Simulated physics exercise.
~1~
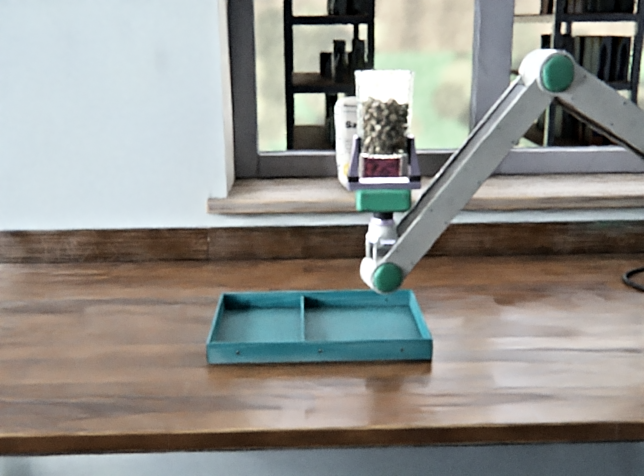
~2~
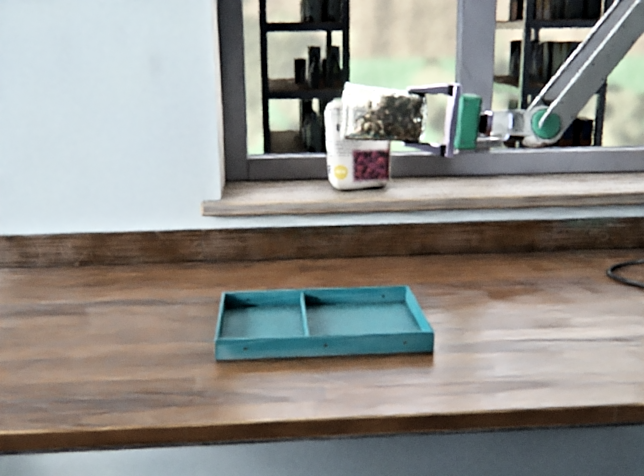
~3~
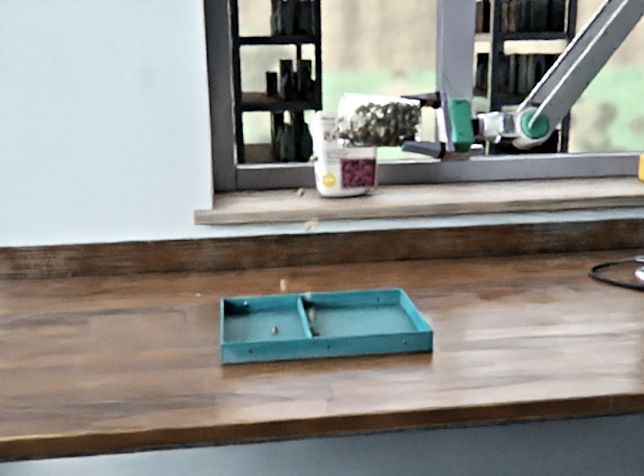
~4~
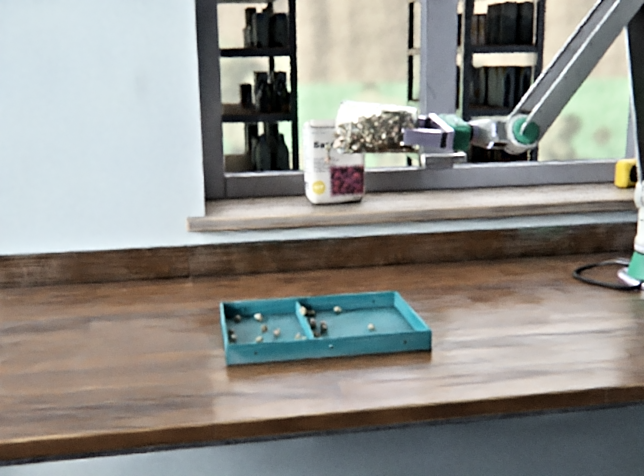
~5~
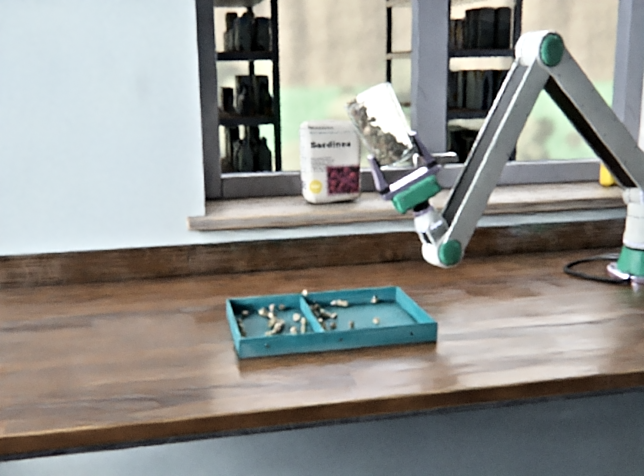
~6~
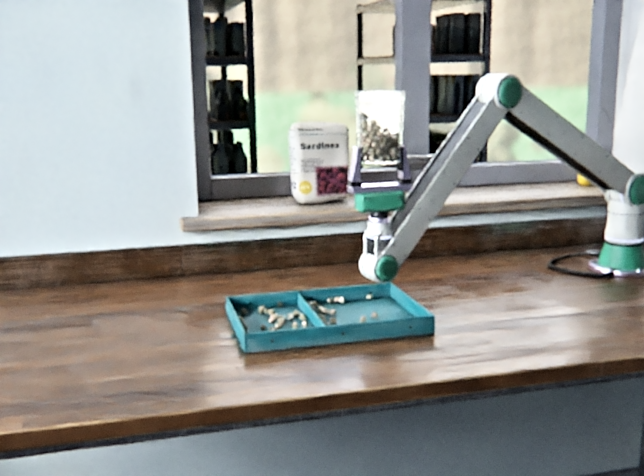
On a wooden table by a window, a robot arm tipped a clear tumbler of small pebbles sideways above a divided teal tray, scattering some into both parts, then turned it upright again with many pebbles still inside.
